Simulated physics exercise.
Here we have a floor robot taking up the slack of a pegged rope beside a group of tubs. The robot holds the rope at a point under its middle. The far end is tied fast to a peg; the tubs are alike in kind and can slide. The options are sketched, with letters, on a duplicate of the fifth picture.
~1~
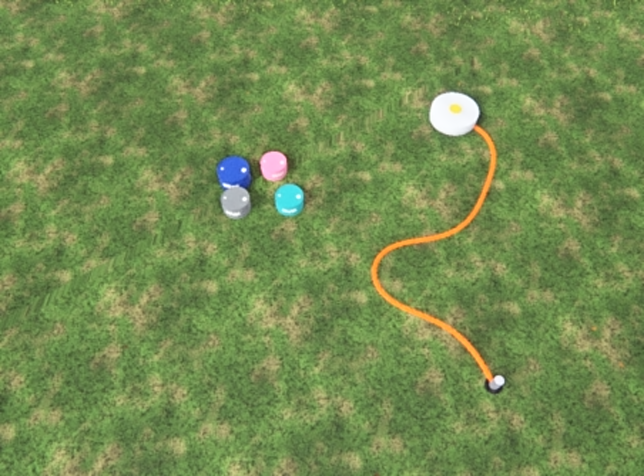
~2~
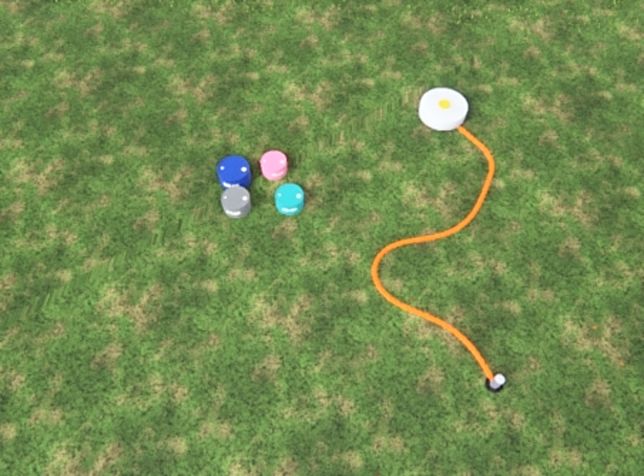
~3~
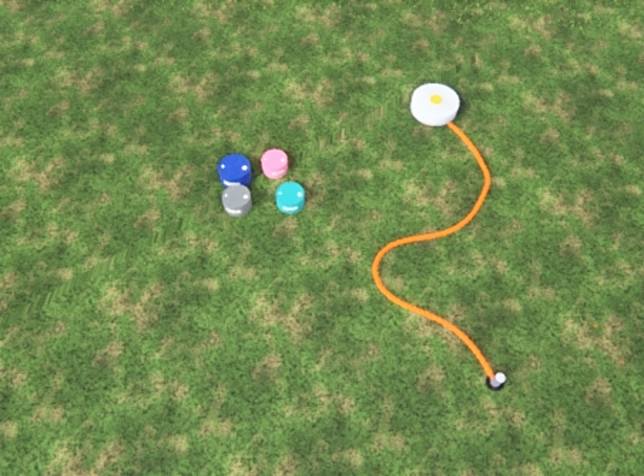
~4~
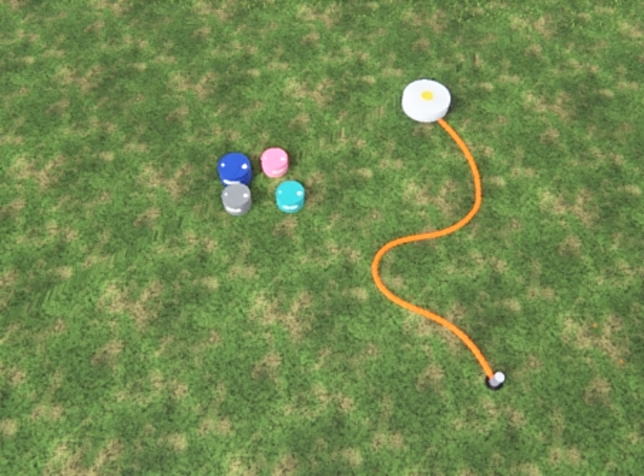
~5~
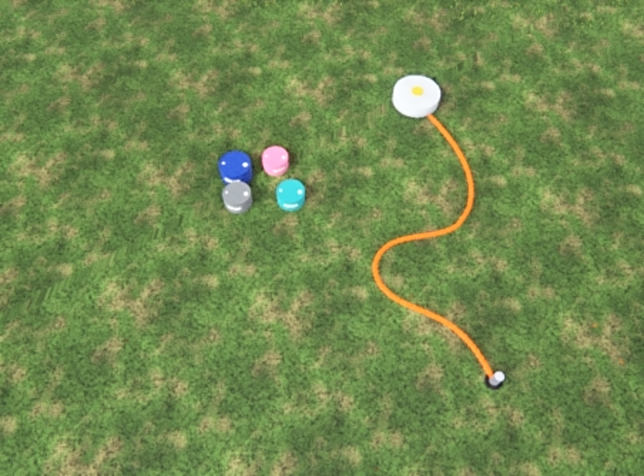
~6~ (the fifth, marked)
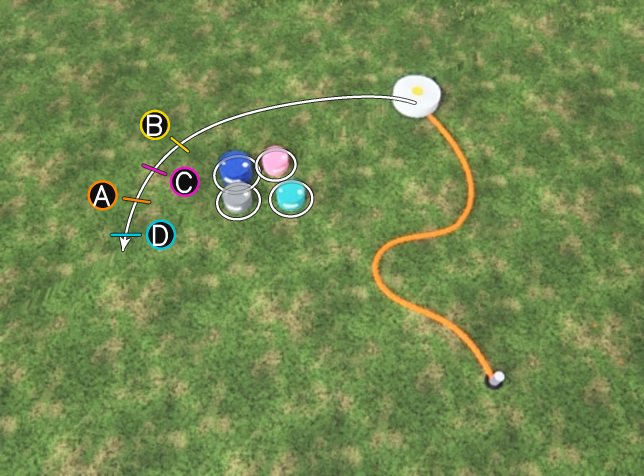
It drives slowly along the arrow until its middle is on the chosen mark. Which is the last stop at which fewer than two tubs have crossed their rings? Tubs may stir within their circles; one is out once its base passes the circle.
C.
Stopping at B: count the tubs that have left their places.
The count is none.
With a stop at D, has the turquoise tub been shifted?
By then, yes.
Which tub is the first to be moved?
The pink one.
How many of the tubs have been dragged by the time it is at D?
Four.
On the marked copy, A at (136, 200); B at (180, 145); C at (154, 170); D at (126, 235); the route from (415, 103) via (232, 118) to (123, 250).
Following C. Soon after the start, robot (319, 94).
Later, robot (222, 116).
In the end, robot (152, 164); pink tub (271, 167); one over the rings.
As for the rest, A has three over the rings; B is within the limit but short; D has four over the rings.
